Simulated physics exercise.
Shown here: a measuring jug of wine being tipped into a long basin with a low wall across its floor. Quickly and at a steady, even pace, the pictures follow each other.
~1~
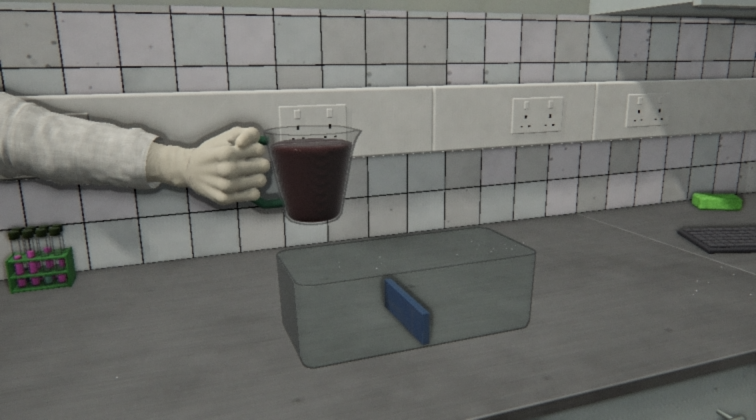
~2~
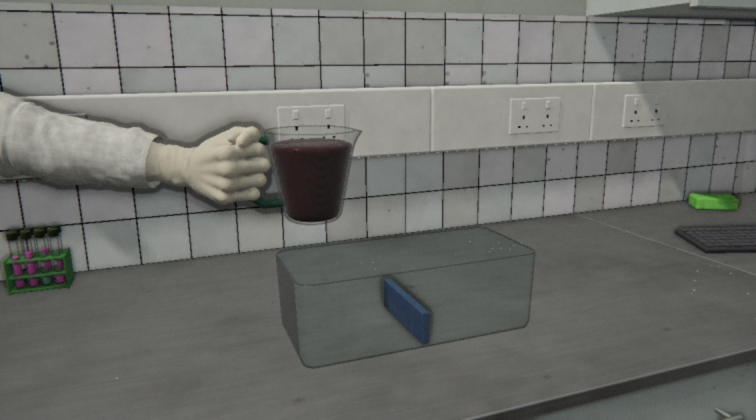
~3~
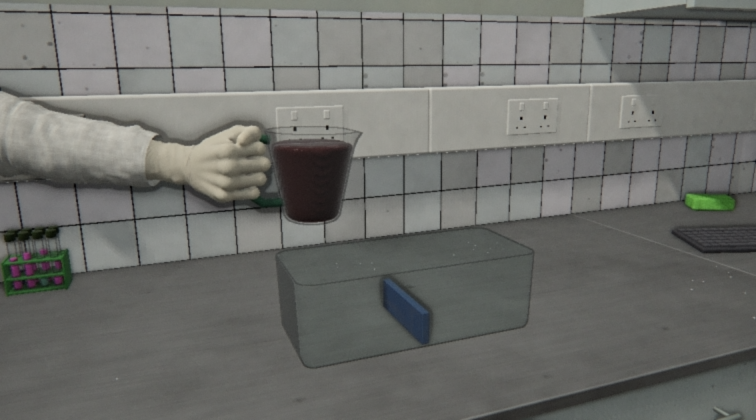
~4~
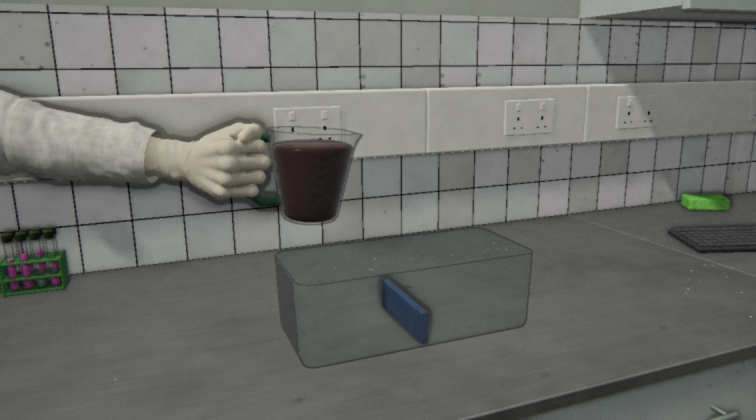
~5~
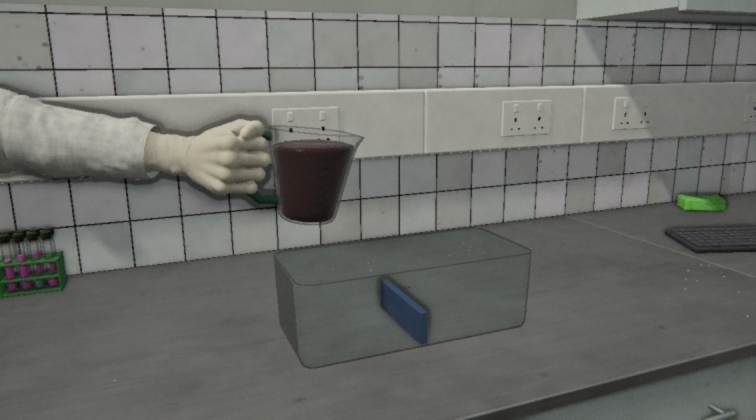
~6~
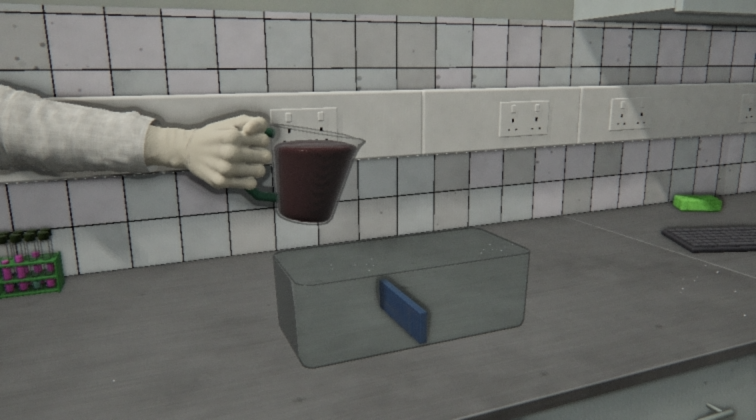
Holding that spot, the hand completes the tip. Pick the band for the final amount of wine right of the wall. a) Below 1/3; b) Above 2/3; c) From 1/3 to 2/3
c, from 1/3 to 2/3.
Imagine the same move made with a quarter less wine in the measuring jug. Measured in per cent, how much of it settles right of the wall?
Roughly 45 %.
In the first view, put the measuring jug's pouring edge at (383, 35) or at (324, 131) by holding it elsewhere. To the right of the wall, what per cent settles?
The first start gives some 90 %, the second some 5 %.
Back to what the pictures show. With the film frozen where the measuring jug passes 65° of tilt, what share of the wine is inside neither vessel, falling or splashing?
Near 20 parts in a hundred.
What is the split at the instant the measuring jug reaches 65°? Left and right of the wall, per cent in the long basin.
Left 0, right 10.
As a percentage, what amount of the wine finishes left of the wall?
I'd estimate around 40 per cent.
A moment on, the measuring jug is tipped part way and 71 per cent is still to pour, 1 is left of the wall and 8 right of it.
Next, the measuring jug is tipped right over and 12 per cent is still to pour, 20 is left of the wall and 55 right of it.
Then the measuring jug is tipped right over and 0 per cent is still to pour, 41 is left of the wall and 58 right of it.
Later the measuring jug is tipped right over and 0 per cent is still to pour, 41 is left of the wall and 58 right of it.
At rest 41 per cent lies left of the wall, 58 right of it and 1 outside.
